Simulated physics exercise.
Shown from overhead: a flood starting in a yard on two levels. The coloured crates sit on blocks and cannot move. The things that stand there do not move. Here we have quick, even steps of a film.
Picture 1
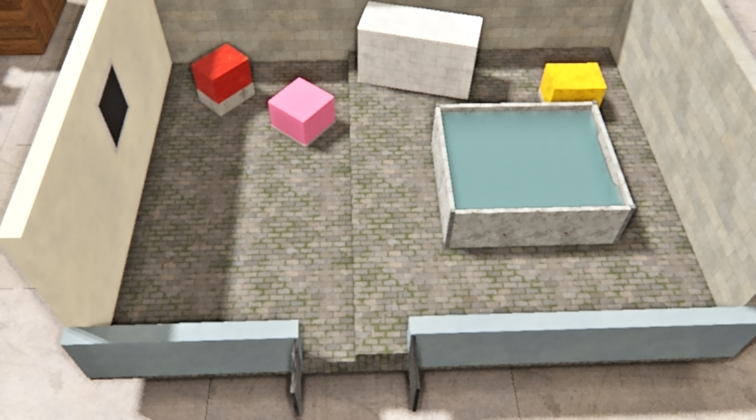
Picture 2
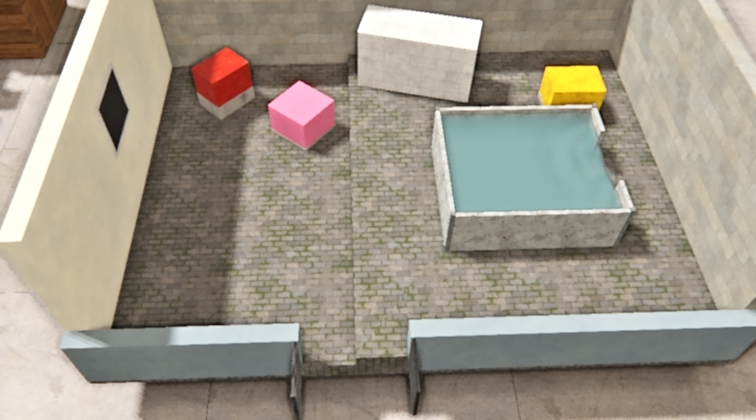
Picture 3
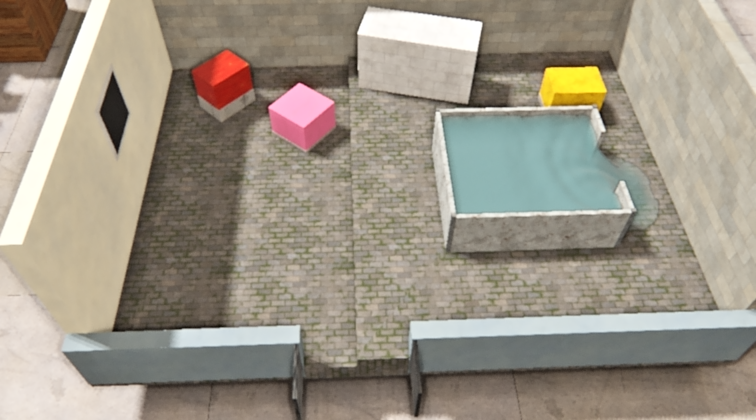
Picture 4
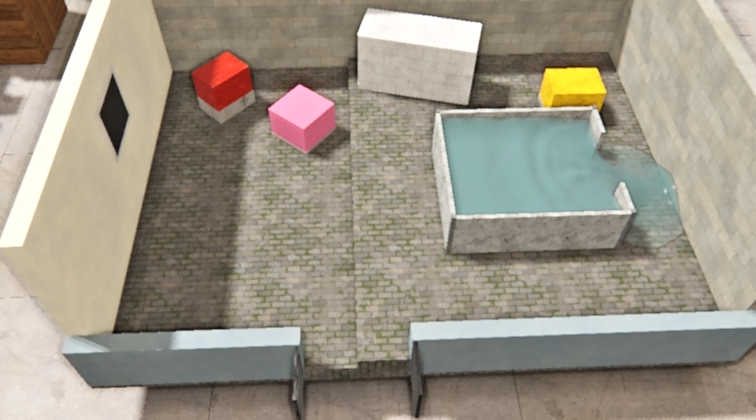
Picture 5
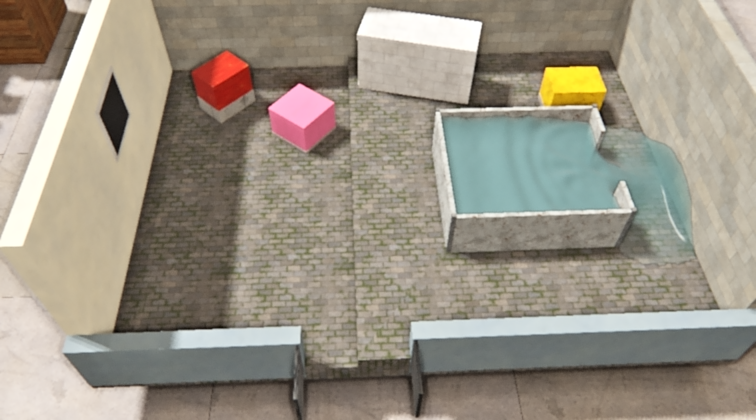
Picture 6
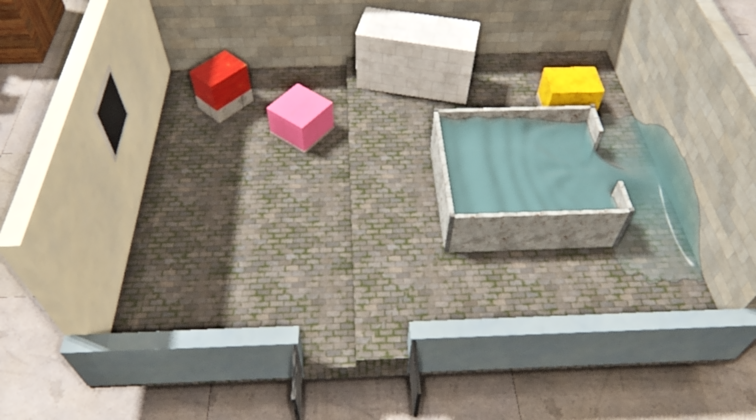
A walled yard with a mossy brick floor is seen from high above its front opening. A red-and-white block and a pink block stand at the left, a white box at the back, and a yellow block behind a grey-walled tank of teal water at the right. The tank's right side breaks open, and water pours through the gap, spreading rightward and forward across the bricks, while the blocks stay still.
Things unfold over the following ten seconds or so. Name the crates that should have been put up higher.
Afterwards, the red crate ends up dry; the yellow crate ends up wet; the pink crate ends up wet.
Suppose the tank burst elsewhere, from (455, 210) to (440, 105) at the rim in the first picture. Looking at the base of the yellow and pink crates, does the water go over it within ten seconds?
Log: Yellow crate stays clear; pink crate is doused.
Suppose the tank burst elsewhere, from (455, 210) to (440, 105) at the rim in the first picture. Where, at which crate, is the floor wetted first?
My pick is the pink-painted one.
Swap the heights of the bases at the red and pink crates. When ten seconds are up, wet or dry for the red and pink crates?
The red one is reached, and the pink one is not reached.
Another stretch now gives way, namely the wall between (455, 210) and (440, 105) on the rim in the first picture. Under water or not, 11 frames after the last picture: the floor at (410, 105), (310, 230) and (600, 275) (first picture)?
Those three come out moisture-free, soaked and moisture-free, one after another.
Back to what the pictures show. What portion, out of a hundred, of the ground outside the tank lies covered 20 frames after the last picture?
My best guess is some 50 %.
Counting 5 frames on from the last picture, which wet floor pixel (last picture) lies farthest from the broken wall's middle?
About at (602, 52).
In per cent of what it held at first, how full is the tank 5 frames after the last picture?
That would be roughly 74 per cent.
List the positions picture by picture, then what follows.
The first picture shows the water tank at (528, 157) is whole and still.
In the second picture, the front is at a hidden place, out from the gap at (600, 179).
In the third picture, the front is at (650, 218), out from the gap at (599, 182).
In the fourth picture, water pours out at (599, 183) and has run to (681, 227).
In the fifth picture, water pours out at (599, 182) and has run to (694, 255).
In the sixth picture, the front is at (700, 275), out from the gap at (598, 181).
A moment on, water covers 15 % of the floor; the red crate not reached, the yellow crate water round its plinth, the pink crate not reached.
Next, water covers 25 % of the floor; the red crate not reached, the yellow crate water round its plinth, the pink crate not reached.
Then, water covers 50 % of the floor; the red crate not reached, the yellow crate water round its plinth, the pink crate not reached.
Later, water covers 90 % of the floor; the red crate water round its plinth, the yellow crate water round its plinth, the pink crate water round its plinth.
In the end, water covers 95 % of the floor; the red crate stayed above the water, the yellow crate was topped, the pink crate was topped.
